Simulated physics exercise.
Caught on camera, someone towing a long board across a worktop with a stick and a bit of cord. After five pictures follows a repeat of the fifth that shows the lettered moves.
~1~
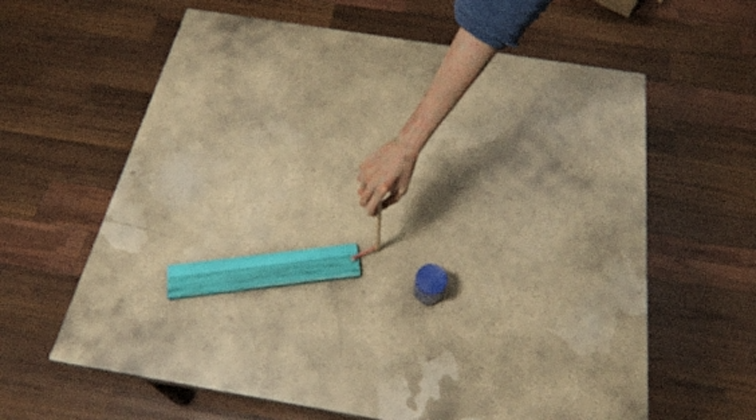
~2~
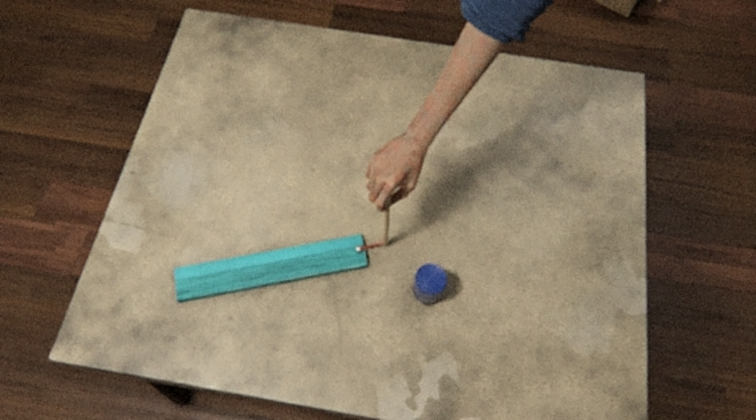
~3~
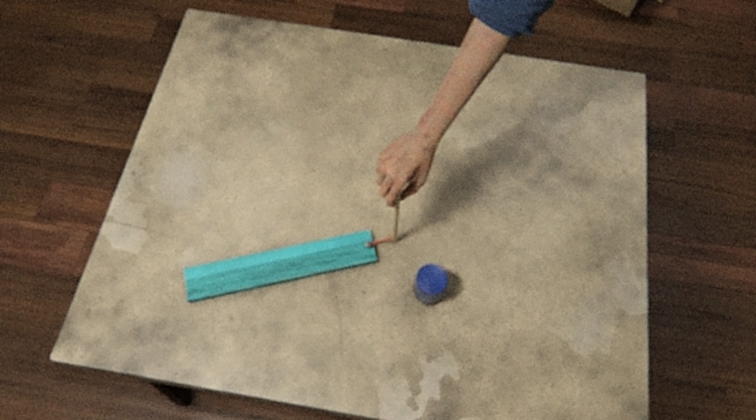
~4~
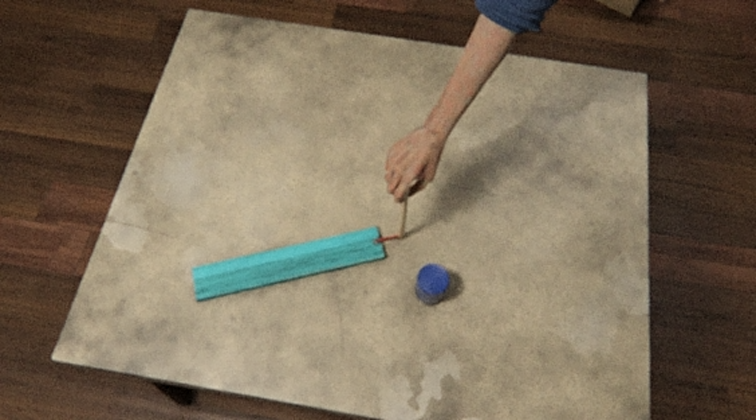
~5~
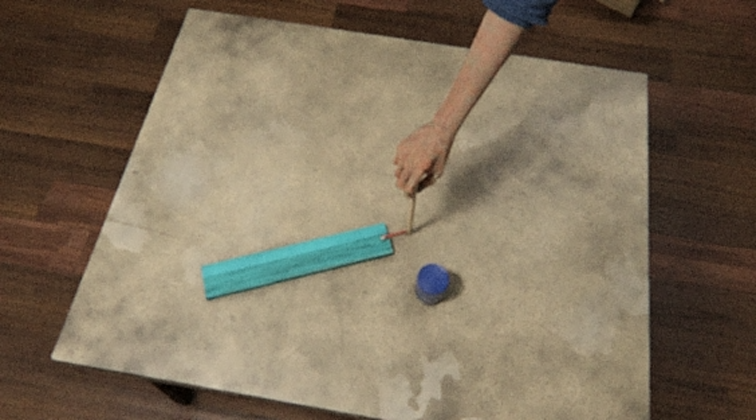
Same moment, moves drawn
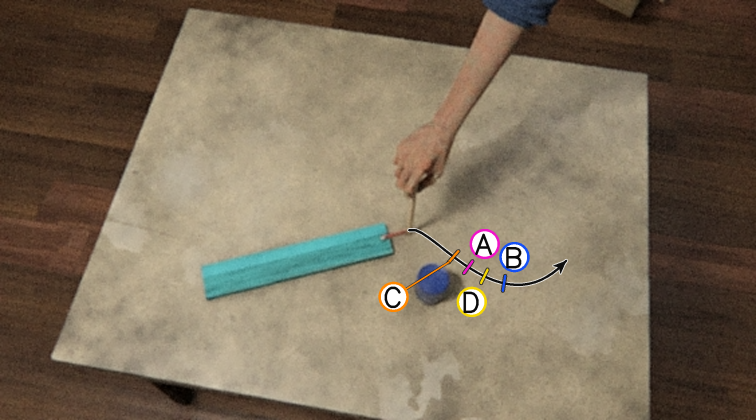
A turquoise board slides slightly right as a hand pulls it with a stick and cord.
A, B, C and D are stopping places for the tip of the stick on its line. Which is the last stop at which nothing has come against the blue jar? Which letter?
Stop at C.
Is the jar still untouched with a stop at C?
Yes.
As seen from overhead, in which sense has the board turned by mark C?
Clockwise.
On the marked copy, A at (468, 267); B at (504, 283); C at (454, 257); D at (484, 276); the route from (409, 230) via (489, 278) to (566, 261).
With C. Early on, foot of the stick (425, 236), middle of the board (313, 257).
Further on, foot of the stick (441, 248), middle of the board (326, 257).
At the end, foot of the stick (453, 257), middle of the board (337, 259); nothing has been touched.
As for the rest, A is too far, the jar has been hit; B is too far, the jar has been hit; D is too far, the jar has been hit.
